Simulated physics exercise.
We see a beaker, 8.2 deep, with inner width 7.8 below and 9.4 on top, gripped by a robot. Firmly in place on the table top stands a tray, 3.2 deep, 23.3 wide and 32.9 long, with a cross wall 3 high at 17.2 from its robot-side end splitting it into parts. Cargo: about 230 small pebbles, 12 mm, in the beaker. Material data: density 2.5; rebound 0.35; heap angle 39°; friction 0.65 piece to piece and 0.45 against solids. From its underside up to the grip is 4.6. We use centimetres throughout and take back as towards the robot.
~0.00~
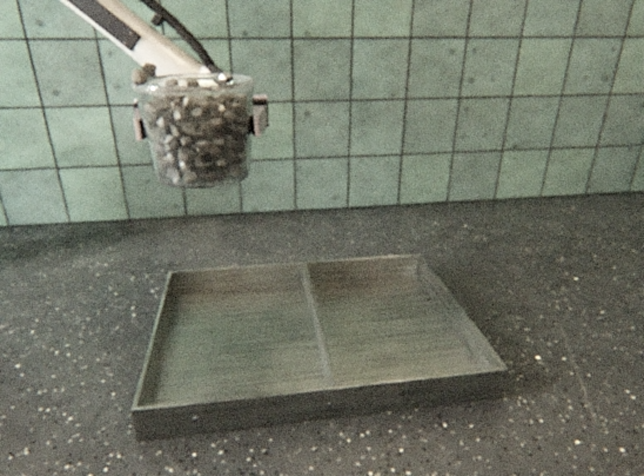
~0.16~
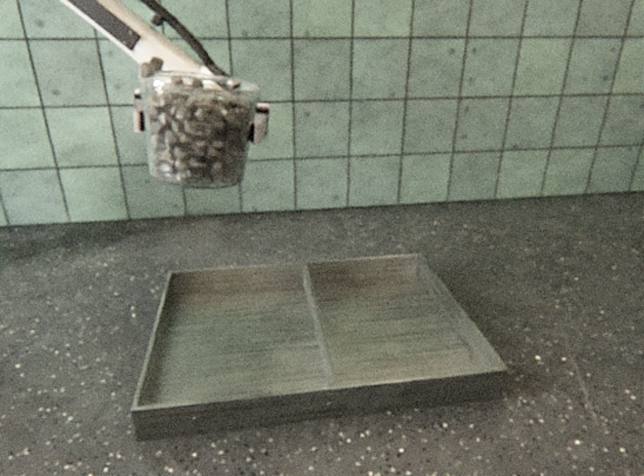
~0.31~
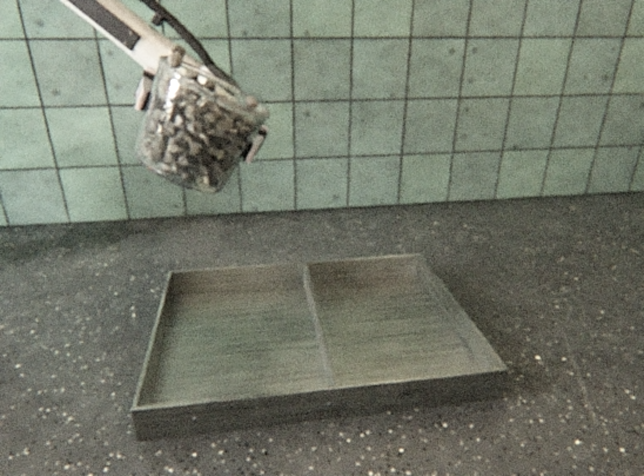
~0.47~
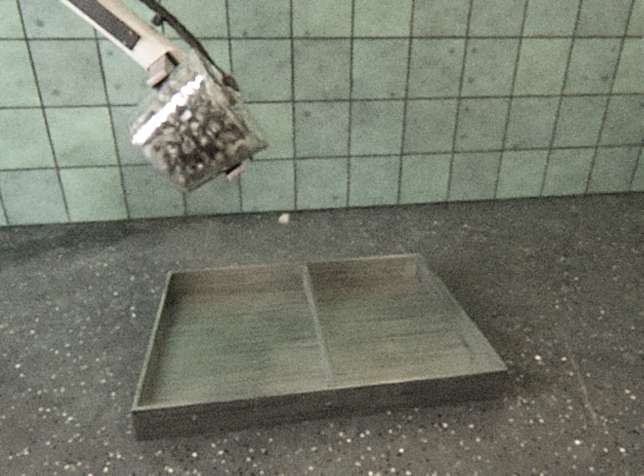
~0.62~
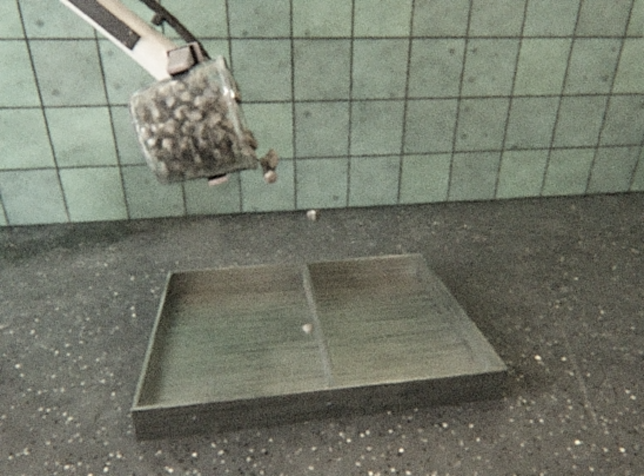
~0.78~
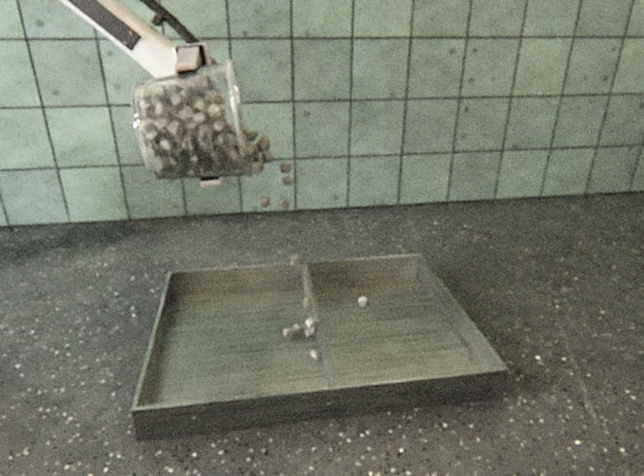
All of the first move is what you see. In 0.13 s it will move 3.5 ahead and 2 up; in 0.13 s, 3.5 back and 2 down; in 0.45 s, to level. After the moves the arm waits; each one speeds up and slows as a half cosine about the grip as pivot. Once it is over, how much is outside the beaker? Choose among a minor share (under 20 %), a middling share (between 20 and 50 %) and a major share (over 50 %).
A major share.
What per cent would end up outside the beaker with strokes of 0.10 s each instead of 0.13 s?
Roughly 95 percent then.
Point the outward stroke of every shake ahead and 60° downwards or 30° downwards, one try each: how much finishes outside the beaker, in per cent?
I'd say close to 25 percent for the first and close to 45 percent for the second.
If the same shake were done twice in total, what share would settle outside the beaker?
Then about 85 per cent.
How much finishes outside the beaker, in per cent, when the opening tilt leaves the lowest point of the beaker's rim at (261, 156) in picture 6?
Estimate: About 40 per cent.
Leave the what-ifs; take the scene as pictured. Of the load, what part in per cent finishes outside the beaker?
65 per cent, give or take.
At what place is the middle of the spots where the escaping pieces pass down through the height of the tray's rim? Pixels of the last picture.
They come down centred close to (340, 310).
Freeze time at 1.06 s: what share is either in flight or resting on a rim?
I'd reckon close to 49 per cent.
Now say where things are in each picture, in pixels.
The first picture shows beaker middle at (200, 131), level; upper third of the load around (196, 104), from x 140 to 240, top at y 70; 233 in the beaker.
The second picture shows beaker middle at (199, 131), tilted 8° forward; upper third of the load around (193, 104), from x 145 to 245, top at y 65.
The third picture shows beaker middle at (197, 130), tilted 29° forward; upper third of the load around (193, 104), from x 145 to 250, top at y 50.
The fourth picture shows beaker middle at (195, 129), tilted 55° forward; upper third of the load around (192, 103), from x 140 to 285, top at y 75; 232 in the beaker, 1 in flight or on a rim.
The fifth picture shows beaker middle at (194, 127), tilted 76° forward; upper third of the load around (192, 105), from x 145 to 315, top at y 85; 228 in the beaker, 1 in the robot-side part, 4 in flight or on a rim.
The sixth picture shows beaker middle at (194, 126), tilted 84° forward; upper third of the load around (186, 109), from x 145 to 365, top at y 90; 221 in the beaker, 6 in the robot-side part, 1 in the far-side part, 5 in flight or on a rim.
After 1.06 s, tilted 83° forward, highest piece 24 above the table; 97 in the beaker, 14 in the robot-side part, 7 in the far-side part, 115 in flight or on a rim.
After 1.35 s, tilted 19° forward, highest piece 27 above the table; 93 in the far-side part, 76 in the beaker, 61 in the robot-side part, 1 on the table or floor, 2 in flight or on a rim.
After 1.69 s, level, highest piece 26 above the table; 95 in the far-side part, 76 in the beaker, 61 in the robot-side part, 1 on the table or floor.
After 2.74 s, level, highest piece 26 above the table; 95 in the far-side part, 76 in the beaker, 61 in the robot-side part, 1 on the table or floor.
At rest, 95 in the far-side part, 76 in the beaker, 61 in the robot-side part, 1 on the table or floor. That is 67 % outside the beaker.
